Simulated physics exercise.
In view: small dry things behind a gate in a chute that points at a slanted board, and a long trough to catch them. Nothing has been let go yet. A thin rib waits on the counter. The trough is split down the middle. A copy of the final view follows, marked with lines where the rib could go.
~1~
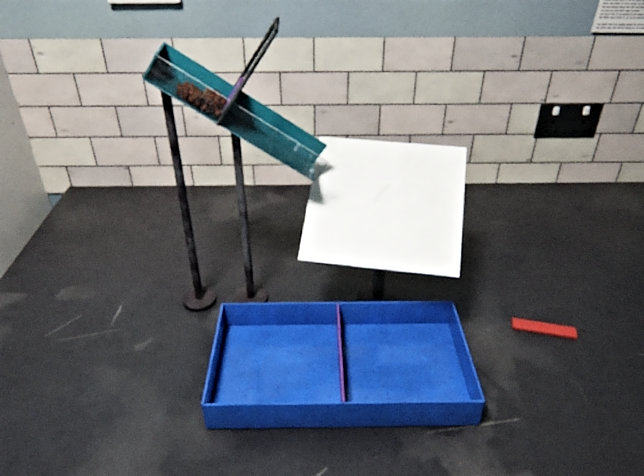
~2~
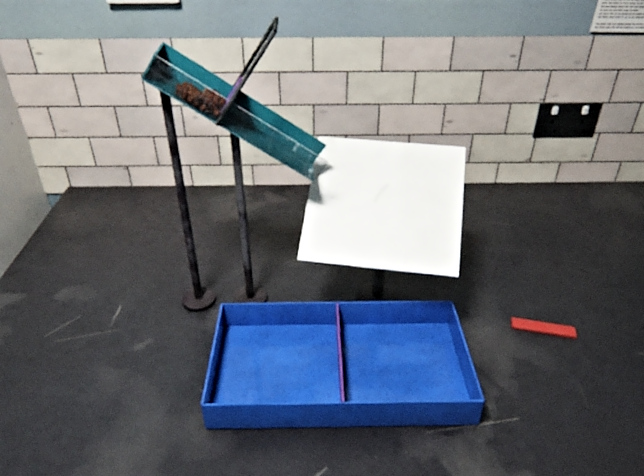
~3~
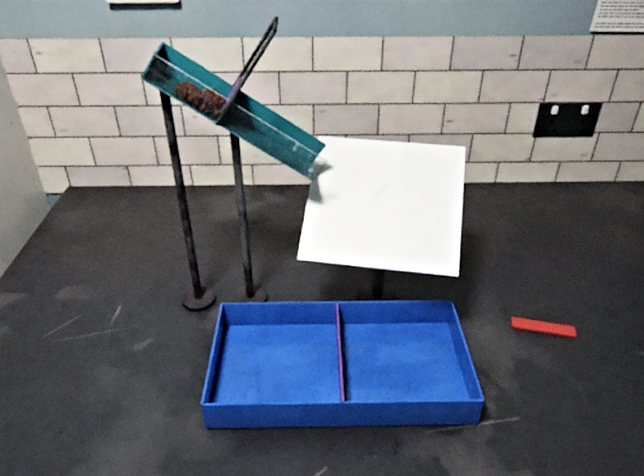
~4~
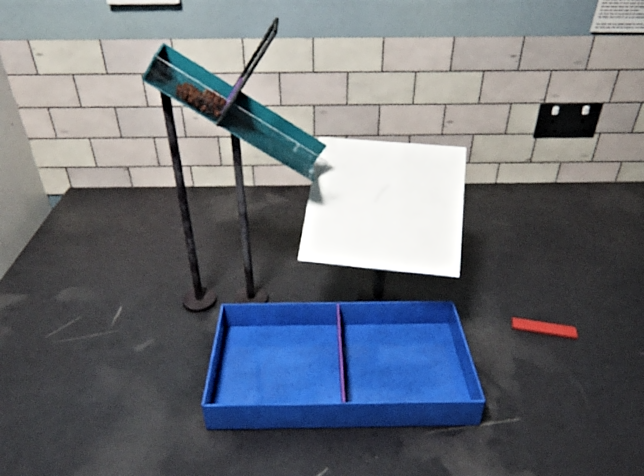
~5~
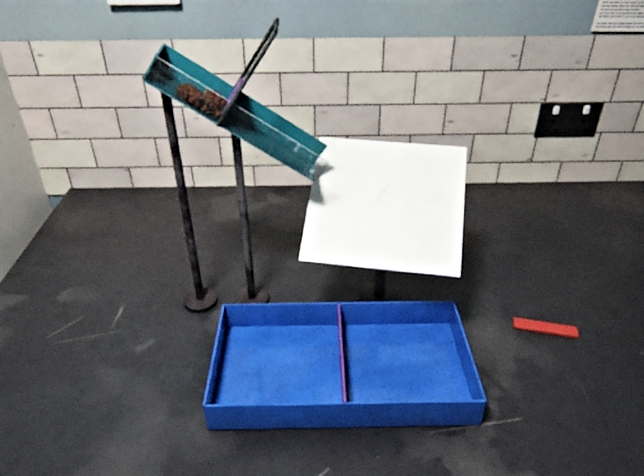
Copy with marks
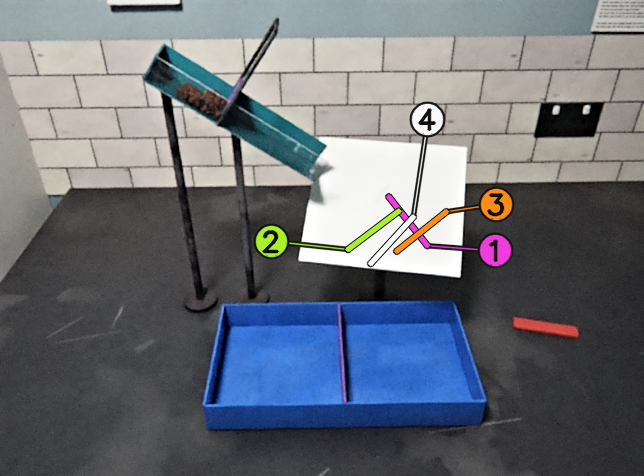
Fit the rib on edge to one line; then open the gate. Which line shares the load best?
Line 4.
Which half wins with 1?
The right half.
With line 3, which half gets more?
More lands on the right.
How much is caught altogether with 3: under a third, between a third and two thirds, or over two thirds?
Over two thirds.
On the marked copy, line 1 from (388, 196) to (427, 245); line 2 from (398, 211) to (347, 249); line 3 from (446, 211) to (396, 251); line 4 from (413, 216) to (370, 263).
Choosing 1, of what is caught, a stray few in the left half, nearly all in the right.
Choosing 2, of what is caught, nearly all in the left half, a small part in the right.
Choosing 3, of what is caught, a small part in the left half, nearly all in the right.
Choosing 4, of what is caught, about half in the left half, about half in the right.
